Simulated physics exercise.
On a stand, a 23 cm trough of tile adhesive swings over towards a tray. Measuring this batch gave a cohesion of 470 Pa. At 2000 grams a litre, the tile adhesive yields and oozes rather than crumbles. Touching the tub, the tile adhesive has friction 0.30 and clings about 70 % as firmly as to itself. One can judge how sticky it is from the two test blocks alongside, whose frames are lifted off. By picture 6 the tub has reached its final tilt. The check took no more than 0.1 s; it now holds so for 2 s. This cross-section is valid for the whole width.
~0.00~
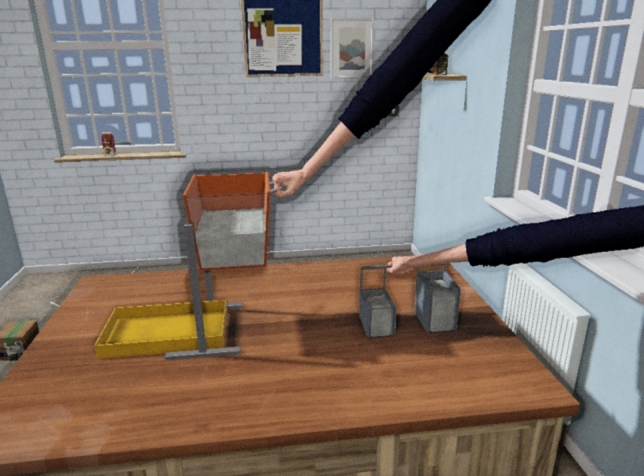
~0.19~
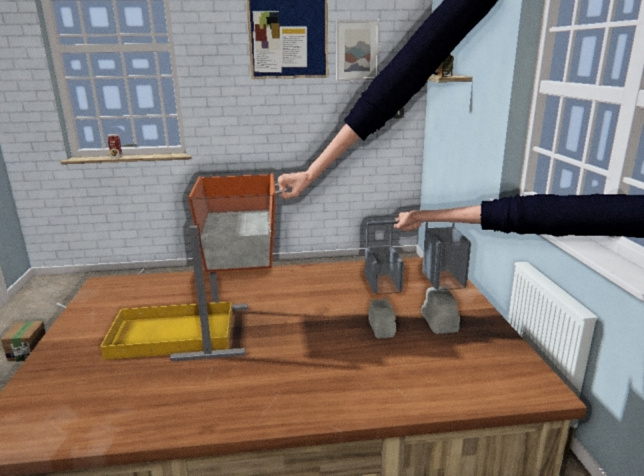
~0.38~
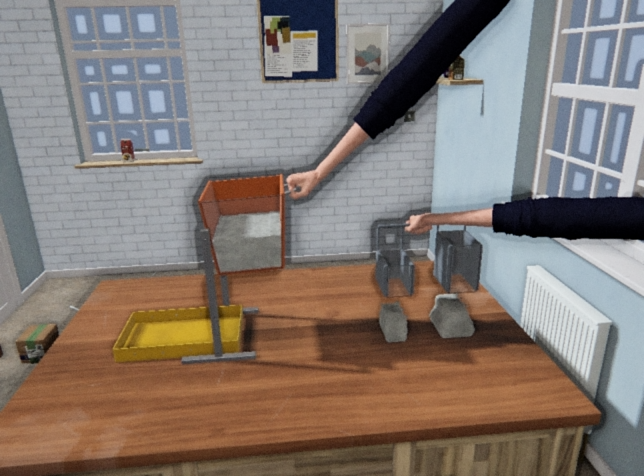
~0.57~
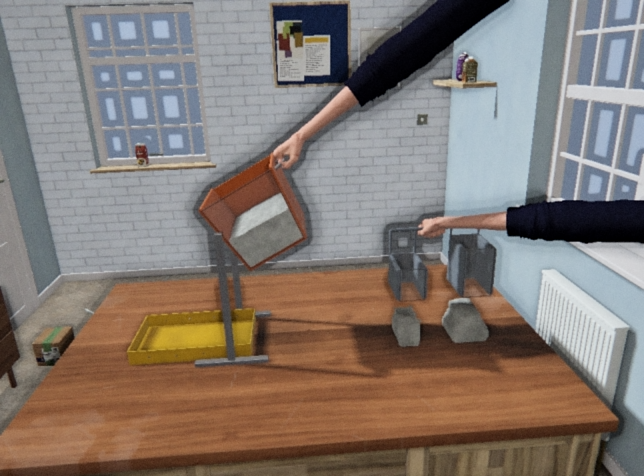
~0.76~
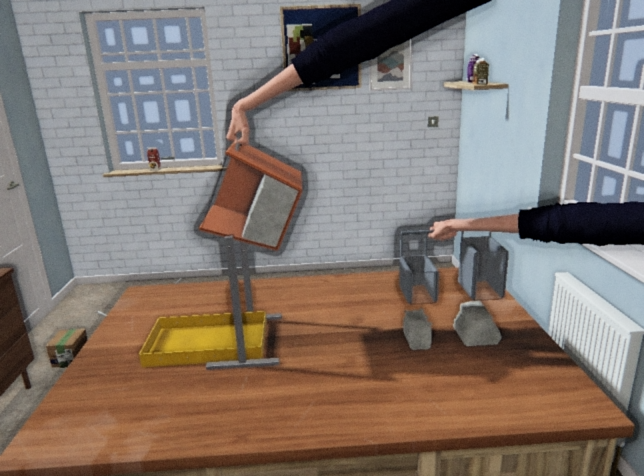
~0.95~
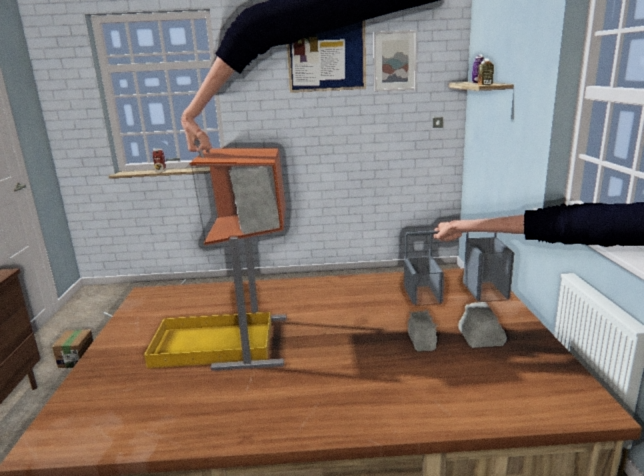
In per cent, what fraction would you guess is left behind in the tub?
My guess is 66 per cent.
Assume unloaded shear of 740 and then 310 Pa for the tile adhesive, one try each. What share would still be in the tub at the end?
Going in order, it's 95 % and then 60 %.
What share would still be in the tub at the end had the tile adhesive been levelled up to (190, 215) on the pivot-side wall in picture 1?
50 %.
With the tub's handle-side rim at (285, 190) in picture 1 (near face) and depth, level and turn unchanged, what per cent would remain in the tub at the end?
The tub would end up holding some 55 % of it.
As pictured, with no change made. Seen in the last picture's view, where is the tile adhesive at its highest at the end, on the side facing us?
Close to pixel (261, 207).
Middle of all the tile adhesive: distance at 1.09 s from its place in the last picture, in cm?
About 6 cm.
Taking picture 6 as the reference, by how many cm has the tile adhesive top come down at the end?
12 cm.
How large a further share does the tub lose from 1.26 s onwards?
I'd say close to 18 in a hundred.
By 1.09 s, the tub is at 93 degrees and holds 100 %.
By 1.26 s, the tub is at 93 degrees and holds 83 %.
By 1.43 s, the tub is at 93 degrees and holds 70 %.
By 1.60 s, the tub is at 93 degrees and holds 66 %.
By 2.95 s, at the end, the tub is at 93 degrees and holds 66 %.
